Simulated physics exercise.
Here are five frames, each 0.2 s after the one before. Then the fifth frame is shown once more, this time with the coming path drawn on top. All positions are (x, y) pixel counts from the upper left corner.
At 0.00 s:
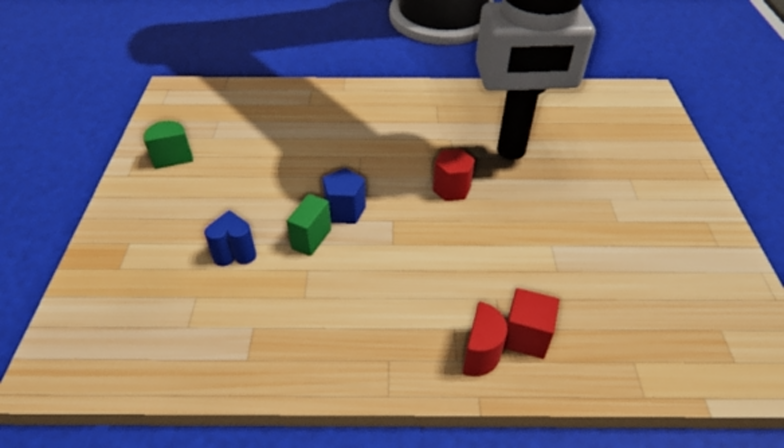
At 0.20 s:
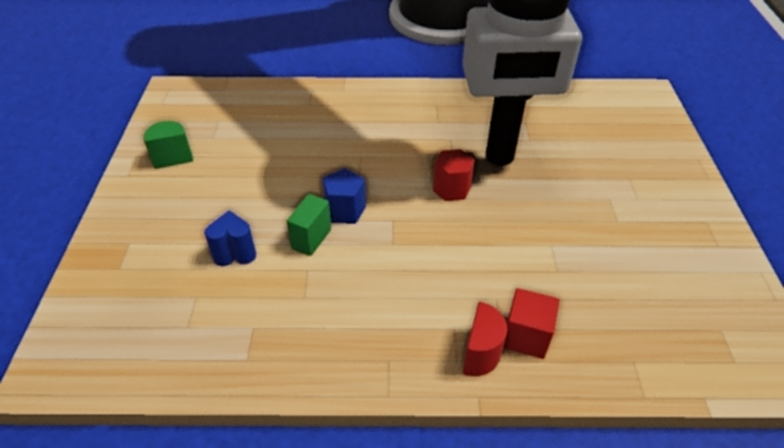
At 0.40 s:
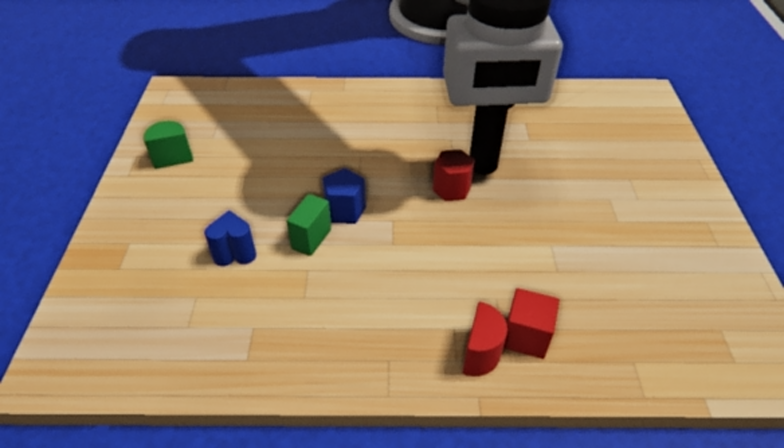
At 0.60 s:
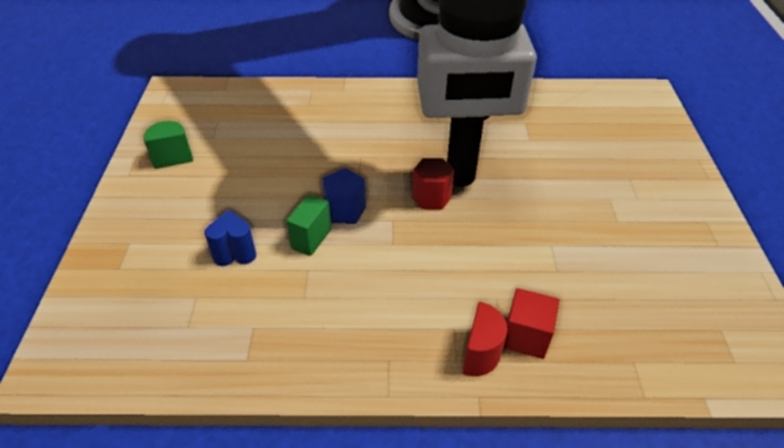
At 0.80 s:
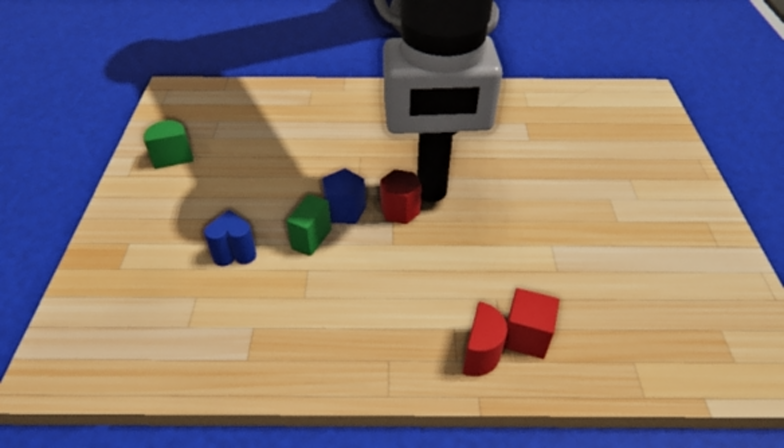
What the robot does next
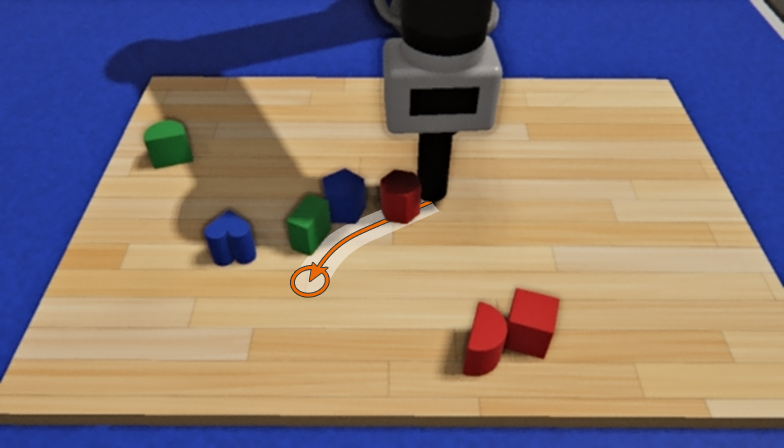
To begin with, a black pusher on a robot arm stands just right of a red six-sided block on a wooden board scattered with blue, green and red blocks. The arm moves left and slightly toward the viewer, then pushes the red block left, close to the blue pentagonal block.
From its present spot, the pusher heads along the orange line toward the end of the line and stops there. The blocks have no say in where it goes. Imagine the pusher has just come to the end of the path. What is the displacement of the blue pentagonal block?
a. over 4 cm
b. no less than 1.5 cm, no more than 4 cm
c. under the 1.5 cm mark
I'll go with b - no less than 1.5 cm, no more than 4 cm.
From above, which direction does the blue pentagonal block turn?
With the clock.
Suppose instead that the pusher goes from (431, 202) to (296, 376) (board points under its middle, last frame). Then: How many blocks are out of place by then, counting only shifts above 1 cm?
Shifted over 1 cm: One.
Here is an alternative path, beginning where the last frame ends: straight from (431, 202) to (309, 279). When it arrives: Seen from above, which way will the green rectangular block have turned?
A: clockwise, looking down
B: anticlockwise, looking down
I'll go with B - anticlockwise, looking down.
The drawn path runs from (431, 202) over (386, 221) and (341, 243) to (310, 281).
What follows on the original path. One third of the way, pusher (386, 211); blue pentagonal block (323, 182), turned 25° clockwise; red six-sided block (351, 200).
Two thirds of the way, pusher (340, 234); green rectangular block (269, 217), turned 55° anticlockwise; blue pentagonal block (314, 180), turned 55° clockwise; red six-sided block (302, 209), turned 40° clockwise.
At the end, pusher (308, 271); blue heart not moved; green rectangular block (265, 217), turned 60° anticlockwise; blue pentagonal block (314, 180), turned 55° clockwise; red six-sided block (298, 209), turned 45° clockwise.
